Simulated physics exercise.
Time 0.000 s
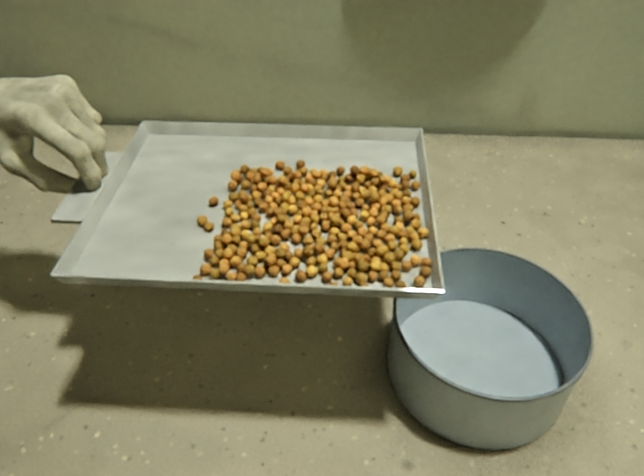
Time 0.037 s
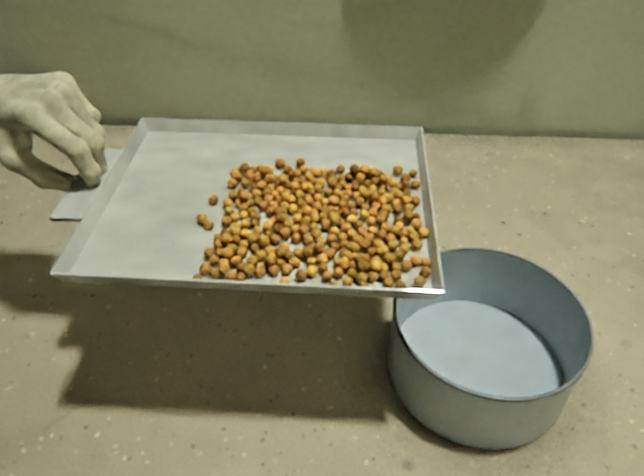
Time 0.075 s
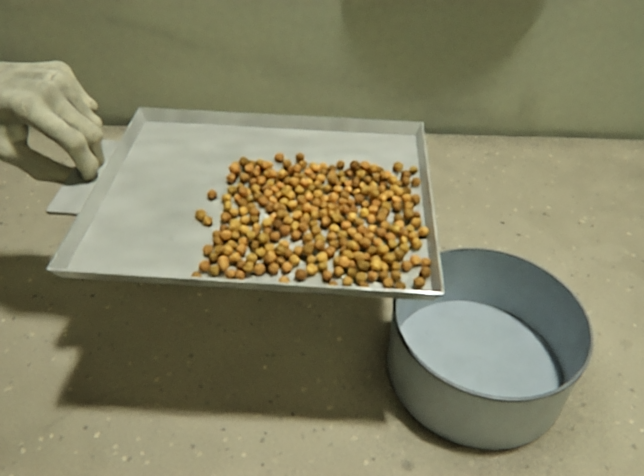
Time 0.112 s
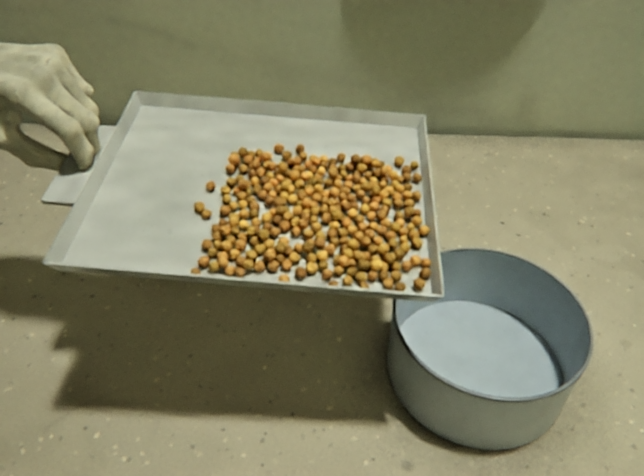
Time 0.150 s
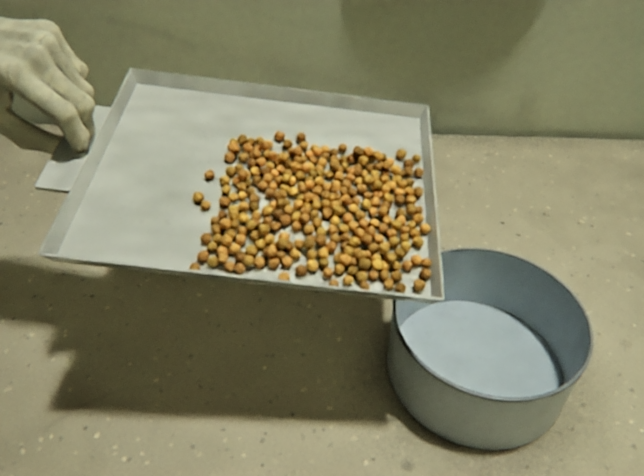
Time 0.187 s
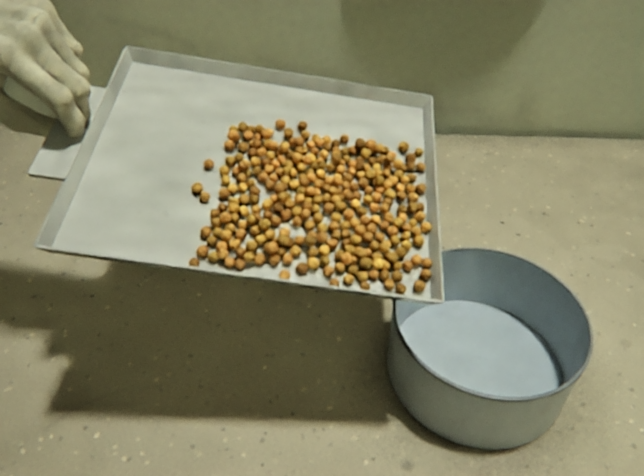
A pale tray of dried chickpeas tilting down to the right as a hand raises its left side, beside a round pot.
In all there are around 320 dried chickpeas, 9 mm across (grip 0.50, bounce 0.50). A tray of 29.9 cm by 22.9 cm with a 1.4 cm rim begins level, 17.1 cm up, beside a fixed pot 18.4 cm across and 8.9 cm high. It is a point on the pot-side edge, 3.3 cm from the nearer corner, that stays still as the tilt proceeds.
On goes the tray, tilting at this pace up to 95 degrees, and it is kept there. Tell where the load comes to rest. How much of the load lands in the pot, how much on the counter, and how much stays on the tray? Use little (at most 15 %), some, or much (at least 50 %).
Pot - some, counter - much, tray - little.
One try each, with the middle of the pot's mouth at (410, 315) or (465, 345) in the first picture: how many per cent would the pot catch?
Estimates: 60 in a hundred and 80 in a hundred.
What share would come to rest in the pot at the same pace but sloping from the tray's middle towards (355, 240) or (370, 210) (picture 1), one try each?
The share comes to about 75 in a hundred, then about 70 in a hundred.
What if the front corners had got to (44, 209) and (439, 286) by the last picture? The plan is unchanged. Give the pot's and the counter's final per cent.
Per cent by place - pot 60, counter 40.
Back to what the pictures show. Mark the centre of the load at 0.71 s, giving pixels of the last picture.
I'd put it close to (406, 267).
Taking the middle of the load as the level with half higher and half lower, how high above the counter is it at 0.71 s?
About 20 centimetres.
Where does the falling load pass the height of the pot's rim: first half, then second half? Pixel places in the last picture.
(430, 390) or so first, later (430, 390).
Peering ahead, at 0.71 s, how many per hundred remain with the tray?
Of the load, some 80 percent.
Then, at 0.50 s, tilt 55 degrees; the tray holds 100 %, the pot 0 %.
After 0.71 s, tilt 81 degrees; the tray holds 80 %, the pot 0 %.
Then, at 1.03 s, tilt 95 degrees; the tray holds 0 %, the pot 30 %.
In the end, at 1.7 s, pot 30 %, counter 70 %, tray 0 %.
